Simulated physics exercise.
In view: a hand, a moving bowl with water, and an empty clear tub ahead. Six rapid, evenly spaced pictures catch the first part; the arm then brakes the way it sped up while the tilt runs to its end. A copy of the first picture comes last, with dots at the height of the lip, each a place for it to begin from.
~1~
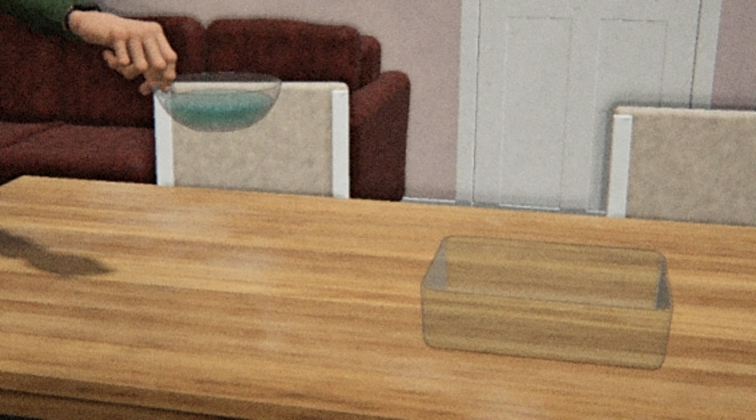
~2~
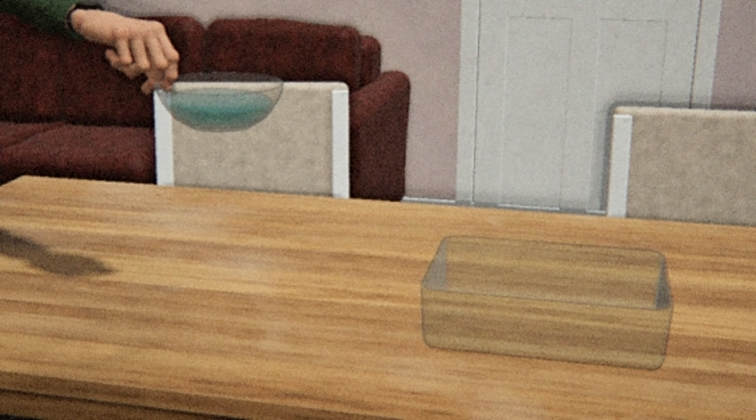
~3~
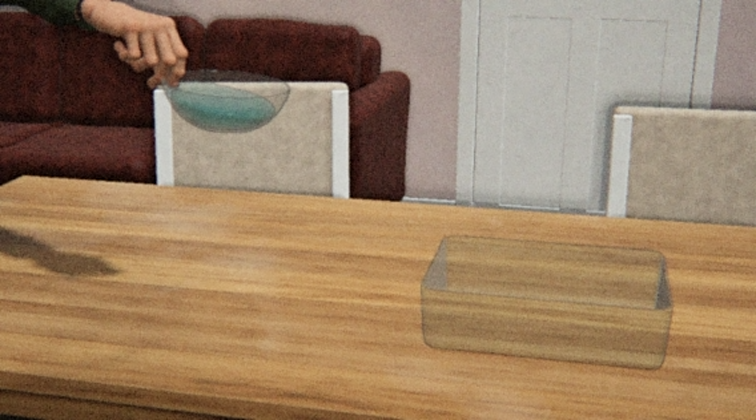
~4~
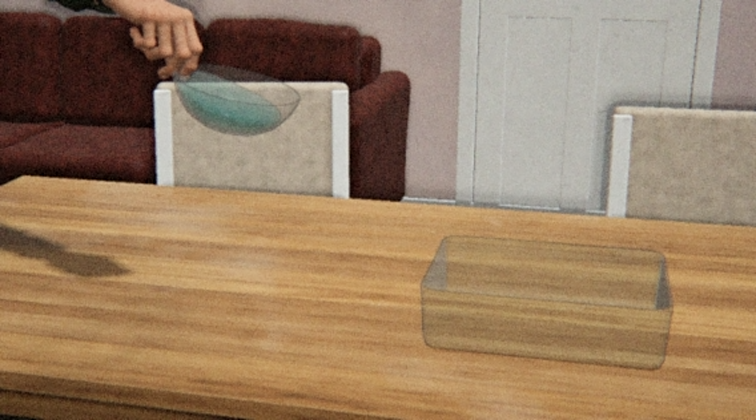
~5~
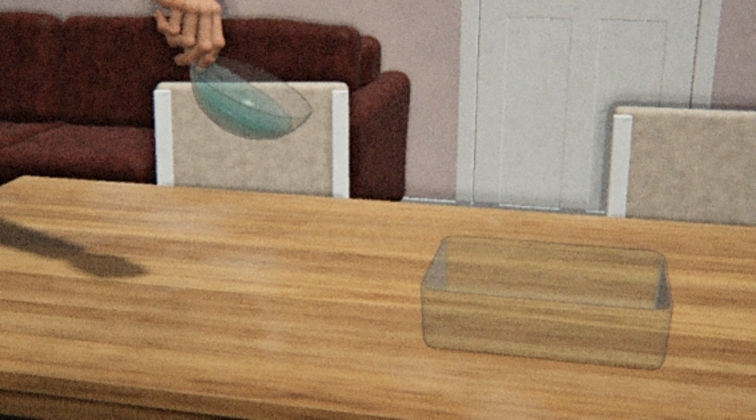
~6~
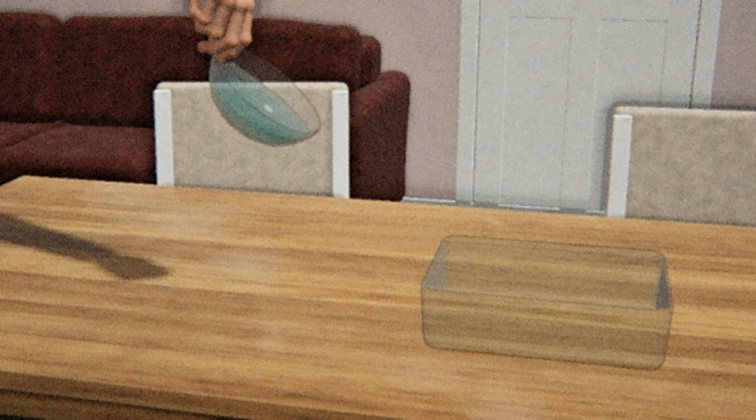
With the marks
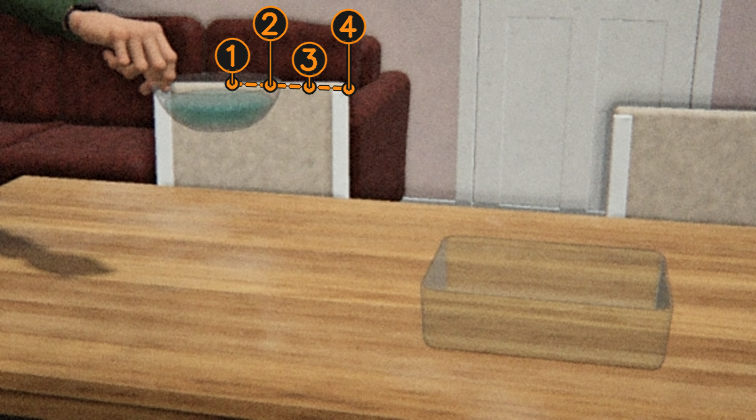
In a living room, a hand held a clear bowl of blue-green water above a wooden table with an empty clear tub, then moved it slightly right while tilting it steadily toward the right.
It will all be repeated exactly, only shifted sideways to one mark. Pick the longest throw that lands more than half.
The limit is 3.
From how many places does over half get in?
Two.
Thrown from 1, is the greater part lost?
Yes, that goes wrong.
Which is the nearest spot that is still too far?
The answer is 2.
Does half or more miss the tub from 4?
No, not at all.
On the marked copy, 1 at (232, 83); 2 at (270, 85); 3 at (309, 87); 4 at (348, 88).
If 1 is chosen, about 0 % lands in the tub, 99 % falls short.
If 2 is chosen, about 10 % lands in the tub, 86 % falls short and 4 % goes beside or beyond.
If 3 is chosen, about 70 % lands in the tub, 14 % falls short and 17 % goes beside or beyond.
If 4 is chosen, about 80 % lands in the tub, 3 % falls short and 17 % goes beside or beyond.
